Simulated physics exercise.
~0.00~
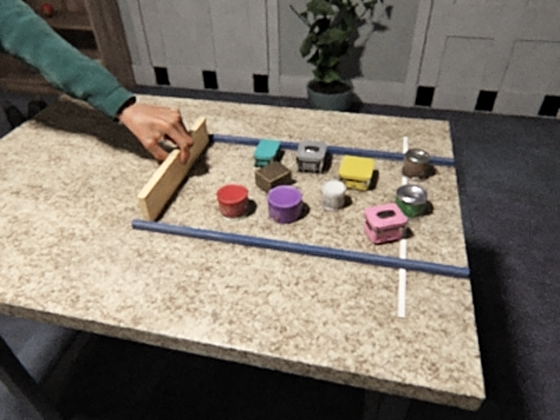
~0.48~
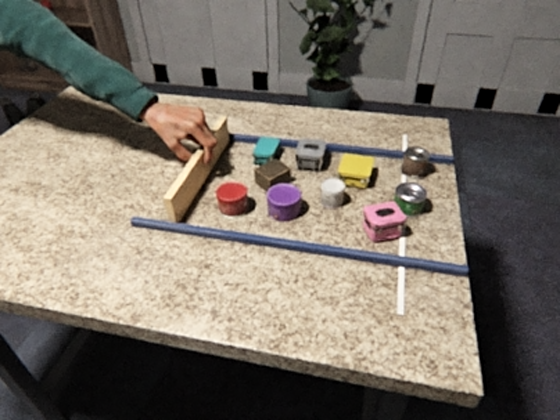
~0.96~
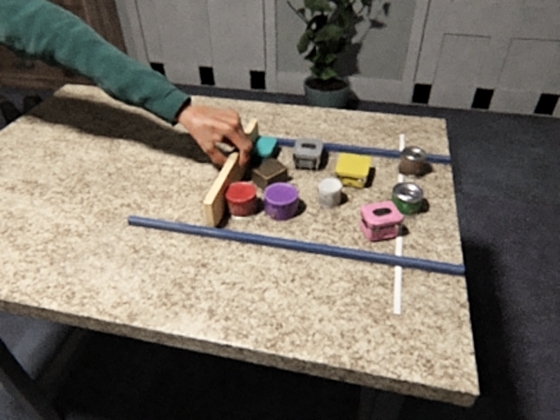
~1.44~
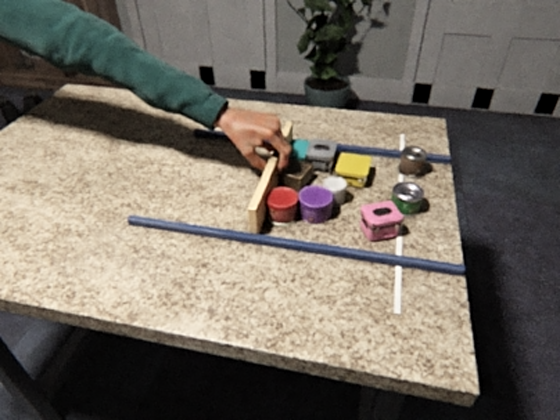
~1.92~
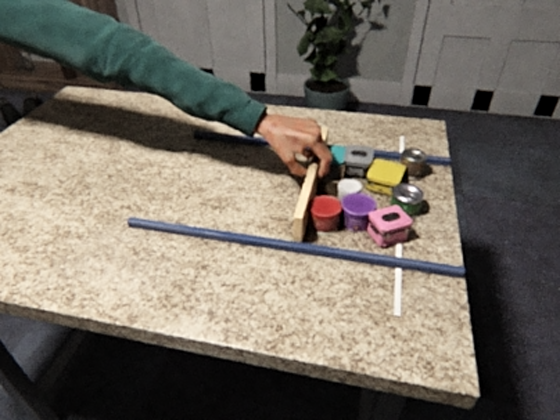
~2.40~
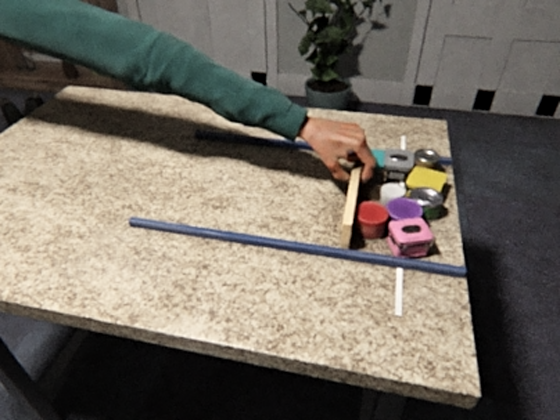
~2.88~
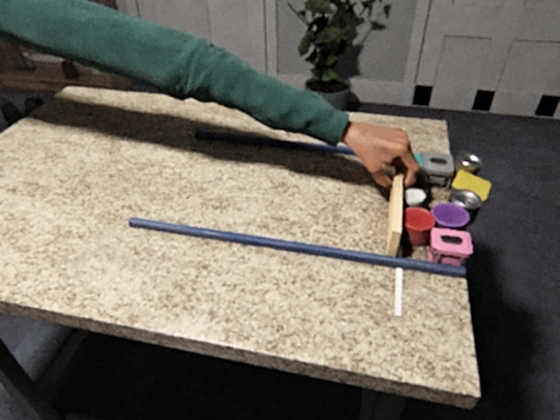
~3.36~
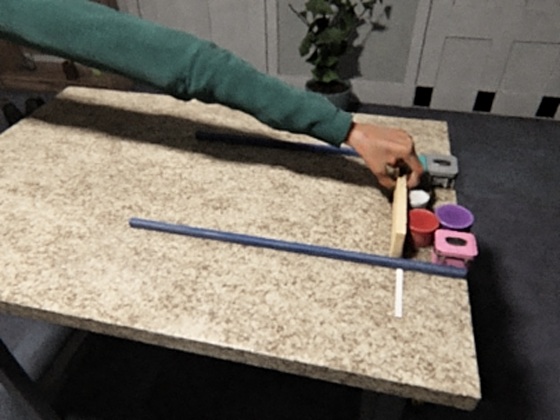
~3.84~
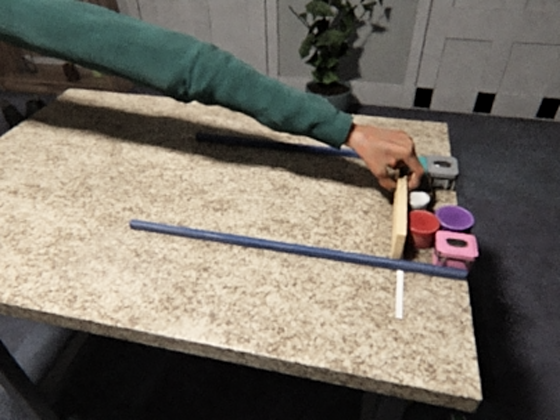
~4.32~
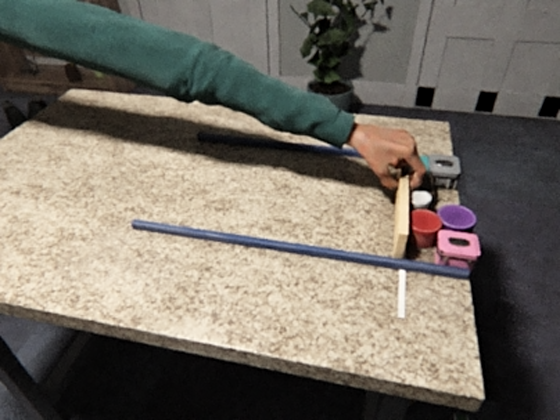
The footage shows a hand sliding an upright wooden board rightward across a speckled table between two blue rods, gathering small tins, pots and cases and pushing them to the edge, where the yellow case, green pot and brown tin drop off while the red, purple and pink items remain.
